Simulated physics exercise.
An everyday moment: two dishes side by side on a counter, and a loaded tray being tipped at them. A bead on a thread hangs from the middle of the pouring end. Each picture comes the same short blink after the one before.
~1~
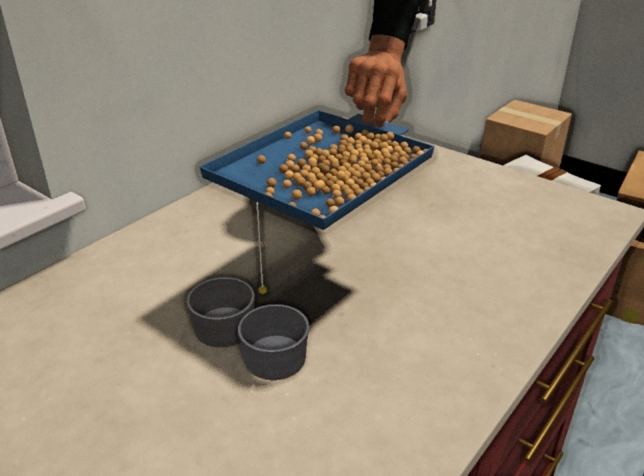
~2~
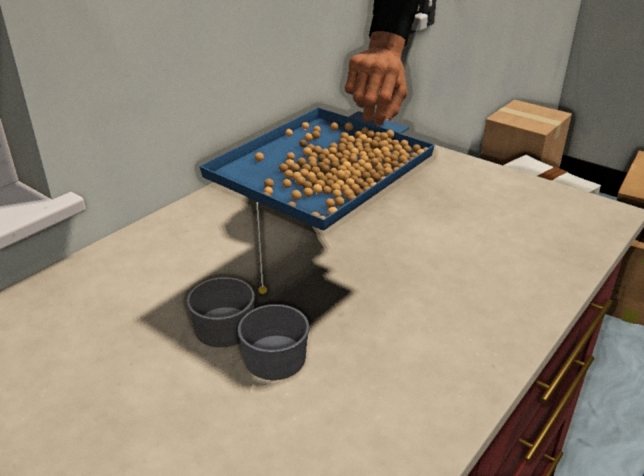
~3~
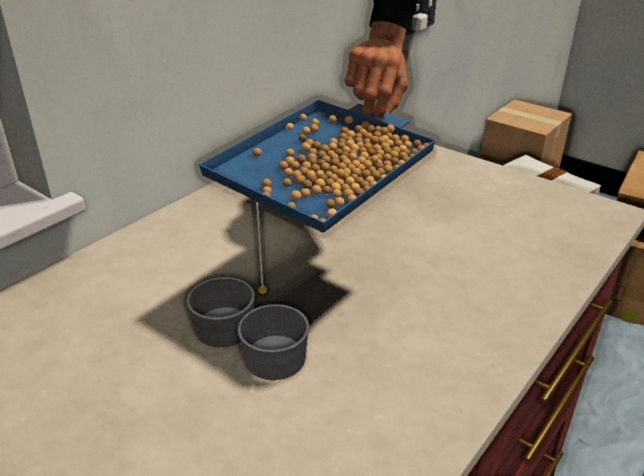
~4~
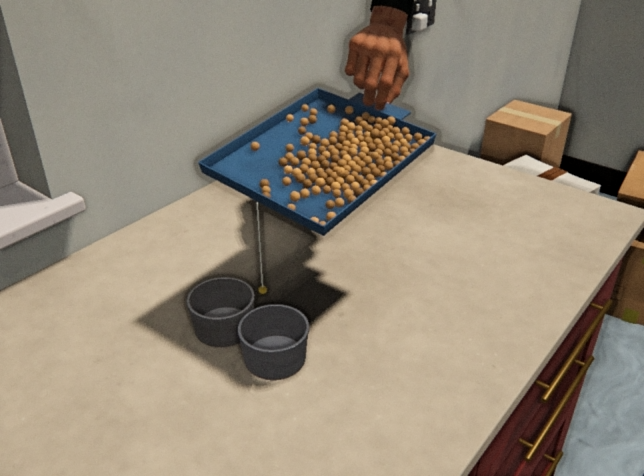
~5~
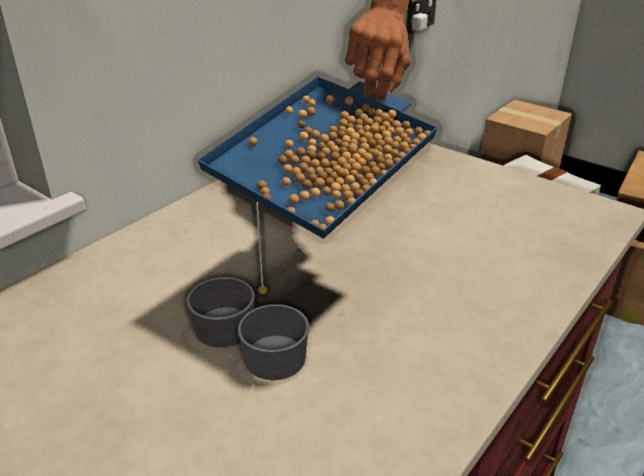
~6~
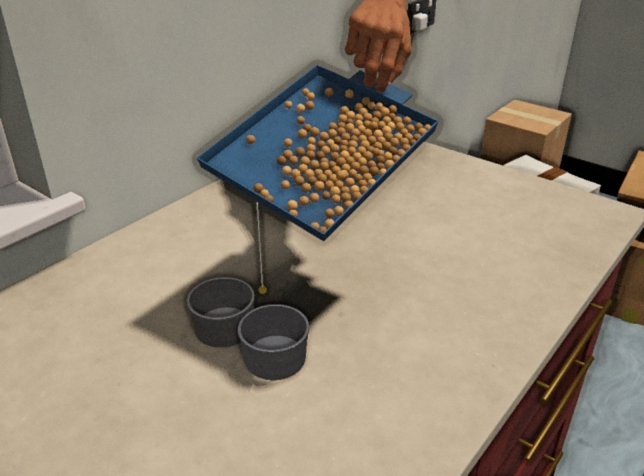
A hand tilts a blue tray of round wooden beads above two dark dishes.
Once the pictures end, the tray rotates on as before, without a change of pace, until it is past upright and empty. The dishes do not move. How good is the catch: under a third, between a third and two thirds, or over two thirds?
The two hold less than a third of the load.
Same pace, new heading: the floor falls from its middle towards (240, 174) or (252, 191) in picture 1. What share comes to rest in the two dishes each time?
Roughly 20 per cent, and 40 per cent.
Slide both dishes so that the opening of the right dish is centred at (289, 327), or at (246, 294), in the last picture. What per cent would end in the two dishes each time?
In turn 50 and 0 in a hundred.
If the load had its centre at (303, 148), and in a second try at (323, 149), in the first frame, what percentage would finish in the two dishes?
The first gives 20 %, the second 20 %.
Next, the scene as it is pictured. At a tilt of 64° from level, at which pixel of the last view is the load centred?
Around (327, 178).
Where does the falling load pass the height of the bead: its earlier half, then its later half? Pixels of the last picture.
At about (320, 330), then at (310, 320).
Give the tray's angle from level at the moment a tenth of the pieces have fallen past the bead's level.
At some 85 degrees.
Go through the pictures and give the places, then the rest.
In the first frame, corners of the pouring end (202, 167) and (324, 218), level; middle of the load (353, 161), round wooden beads; left dish (199, 326); right dish (251, 358); bead on its thread (263, 290).
In the second frame, corners of the pouring end (202, 166) and (323, 218), level; middle of the load (353, 160).
In the third frame, corners of the pouring end (201, 164) and (323, 221), tipped barely, lowest at the right corner; middle of the load (353, 157), about a tenth on the move.
In the fourth frame, corners of the pouring end (201, 162) and (323, 225), tipped a little, lowest at the right corner; middle of the load (353, 153), about a tenth on the move.
In the fifth frame, corners of the pouring end (200, 160) and (323, 228), tipped a little, lowest at the right corner; middle of the load (353, 150), about a tenth on the move.
In the sixth frame, corners of the pouring end (199, 158) and (323, 232), tipped clearly, lowest at the right corner; middle of the load (352, 151), the larger part on the move; left dish (199, 326); right dish (251, 358).
Just after the last frame, tray tipped steeply; almost all on the tray; just a few in the air.
A moment on, tray tipped past a quarter turn; about a tenth on the tray; roughly a quarter in the right dish; just a few in the left dish; roughly half outside both; roughly a quarter in the air.
Further on, tray tipped past a quarter turn; roughly a quarter in the right dish; just a few in the left dish; the larger part outside both.
When it is over, tray tipped past a quarter turn; roughly a quarter in the right dish; just a few in the left dish; the larger part outside both.
